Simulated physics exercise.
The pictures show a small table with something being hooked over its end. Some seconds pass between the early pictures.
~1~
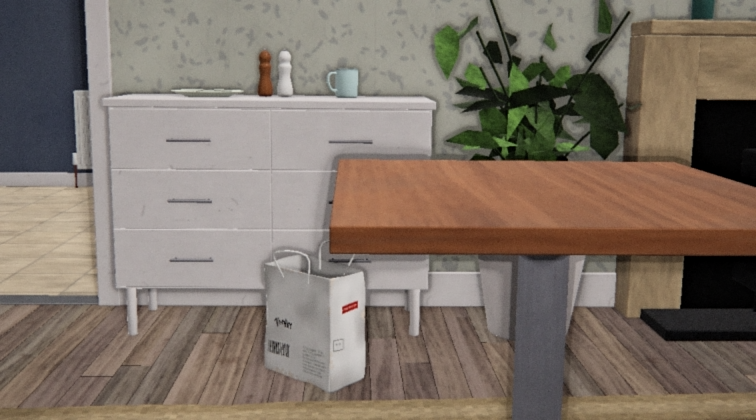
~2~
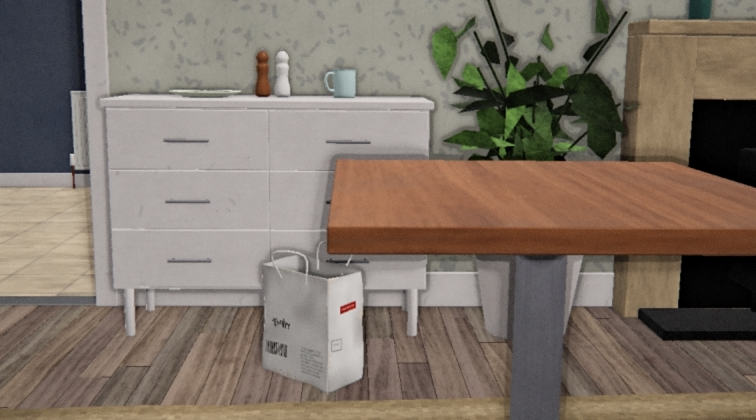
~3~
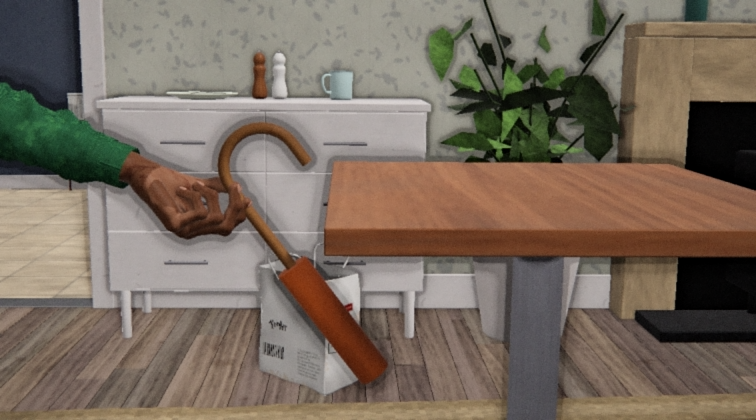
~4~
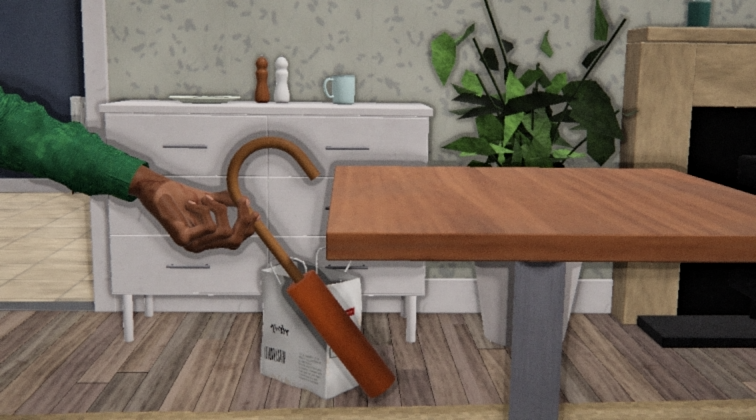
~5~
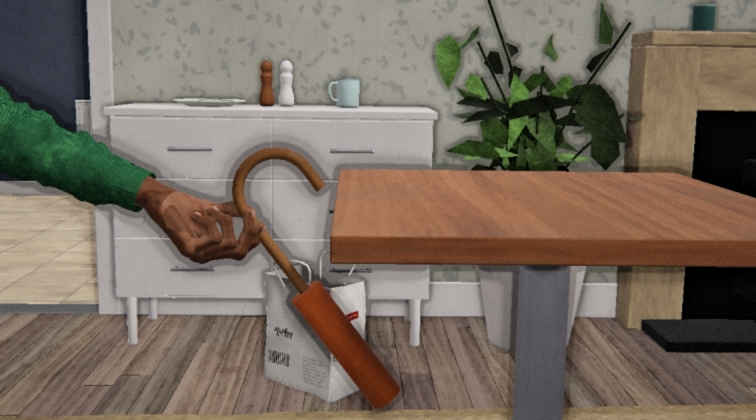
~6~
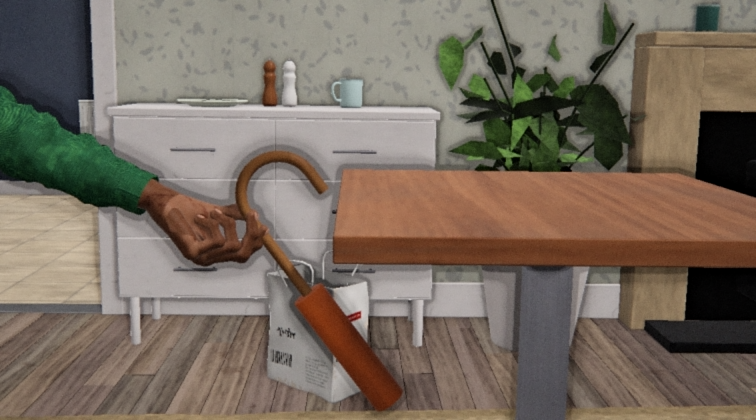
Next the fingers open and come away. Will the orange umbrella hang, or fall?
The orange umbrella drops past the edge.
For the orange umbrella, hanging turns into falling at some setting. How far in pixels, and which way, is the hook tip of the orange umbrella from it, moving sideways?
A shift of 16 pixels, going right.
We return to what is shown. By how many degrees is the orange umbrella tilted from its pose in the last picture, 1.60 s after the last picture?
About 55°.
Then, 0.46 s later than the last frame, orange umbrella dropping.
Then, 1.60 s later than the last frame, orange umbrella fallen.
When it is over, the orange umbrella falls to the floor.
